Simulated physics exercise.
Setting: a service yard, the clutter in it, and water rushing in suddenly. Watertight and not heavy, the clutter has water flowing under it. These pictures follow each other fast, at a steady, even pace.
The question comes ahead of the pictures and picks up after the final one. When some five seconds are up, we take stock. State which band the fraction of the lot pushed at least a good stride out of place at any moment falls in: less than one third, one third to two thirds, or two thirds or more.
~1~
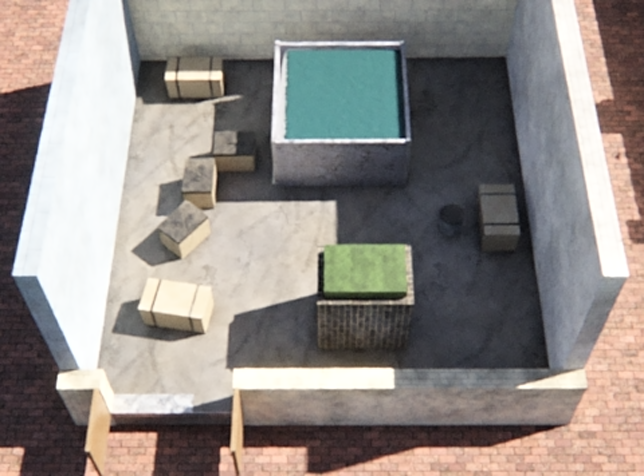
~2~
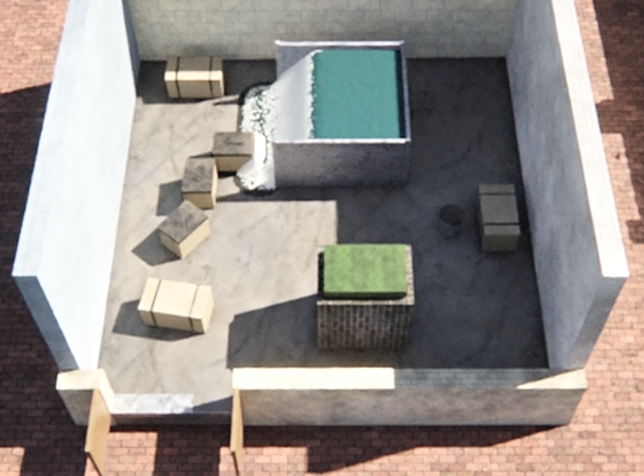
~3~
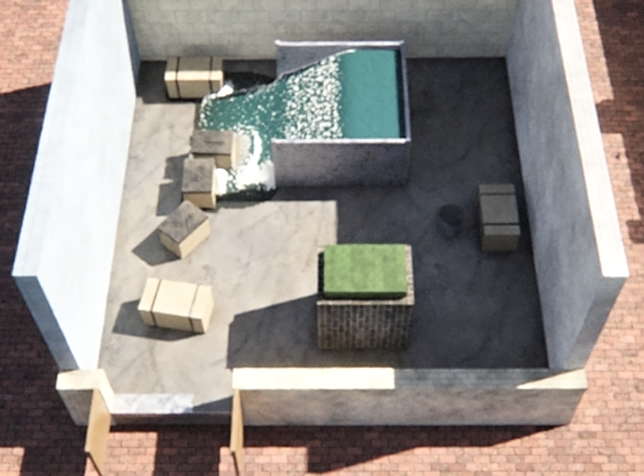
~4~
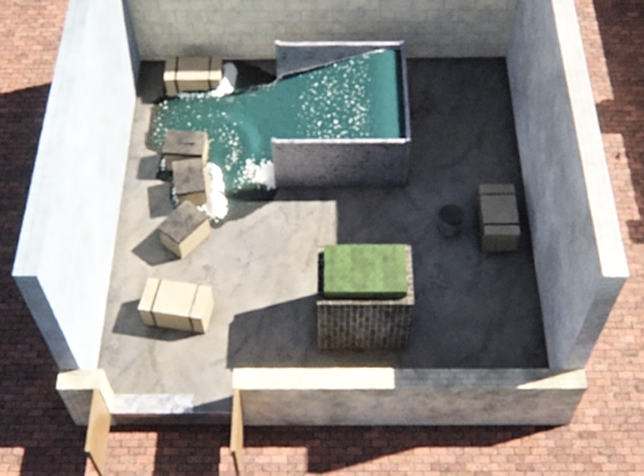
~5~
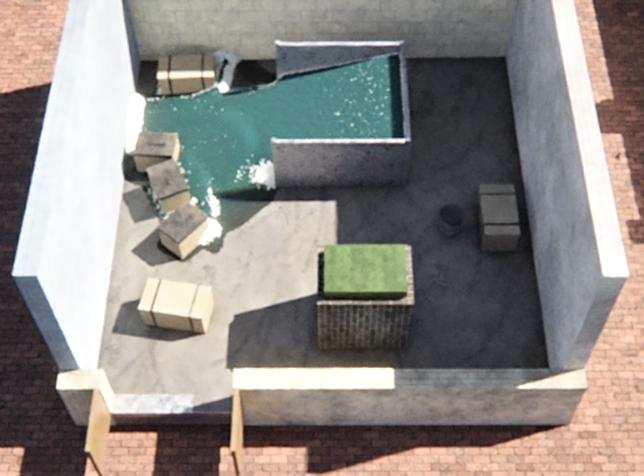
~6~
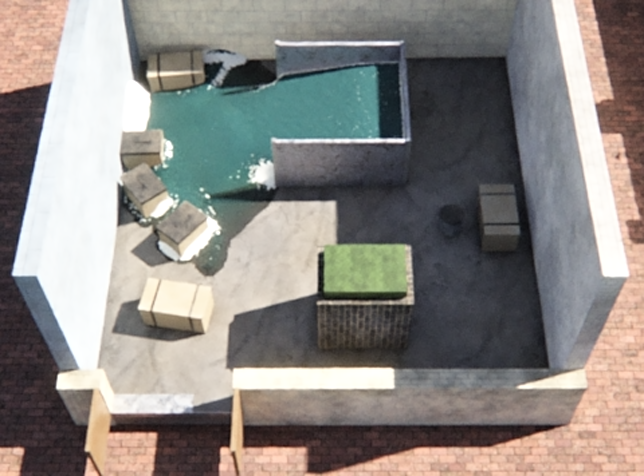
The share moved far is two thirds and up.
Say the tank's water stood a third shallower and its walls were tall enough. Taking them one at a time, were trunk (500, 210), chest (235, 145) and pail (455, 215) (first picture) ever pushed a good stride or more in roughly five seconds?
First one missed the mark, second one cleared the mark, third one missed the mark.
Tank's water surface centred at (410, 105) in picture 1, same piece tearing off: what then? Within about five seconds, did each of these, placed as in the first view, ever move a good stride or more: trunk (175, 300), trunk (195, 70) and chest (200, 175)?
Result per object - went far, went far, went far.
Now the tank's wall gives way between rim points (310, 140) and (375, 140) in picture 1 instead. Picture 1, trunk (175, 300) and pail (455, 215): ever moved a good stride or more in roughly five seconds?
Went past that, fell short.
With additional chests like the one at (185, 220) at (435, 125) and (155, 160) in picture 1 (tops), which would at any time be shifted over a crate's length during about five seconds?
First: Stays short of it; second: Covers that distance.
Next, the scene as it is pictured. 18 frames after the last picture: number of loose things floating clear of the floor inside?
My count is 2.
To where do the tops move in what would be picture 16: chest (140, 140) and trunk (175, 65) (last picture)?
Expect them at roughly (138, 201) and roughly (231, 64).
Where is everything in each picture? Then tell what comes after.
A chest at (234, 143), on the bottom; a chest at (199, 175) rests on the ground; 0 of 7 have shifted, in the first picture.
A chest at (234, 143), on the bottom; a chest at (199, 175) rests on the ground; 0 of 7 have shifted, in the second picture.
A chest at (213, 142), on the bottom, close to its start; a chest at (198, 175) rests on the ground; 1 of 7 have shifted, in the third picture.
A chest at (185, 142) rests on the ground, a stride from its start; a chest at (189, 176), on the bottom, close to its start; 2 of 7 have shifted, in the fourth picture.
A chest at (155, 143) rests on the ground, a stride from its start; a chest at (167, 178), on the bottom, a stride from its start; 3 of 7 have shifted, in the fifth picture.
A chest at (141, 141) floats, a stride from its start; a chest at (143, 183) rests on the ground, a stride from its start; 3 of 7 have shifted, in the sixth picture.
A moment on, 3 of 7 are well off their spots; 3 afloat.
Next, 4 of 7 are well off their spots; 3 afloat.
Later, 5 of 7 are well off their spots; 2 afloat.
In the end, 5 of 7 are well off their spots, and 5 have been at some point; 2 afloat.
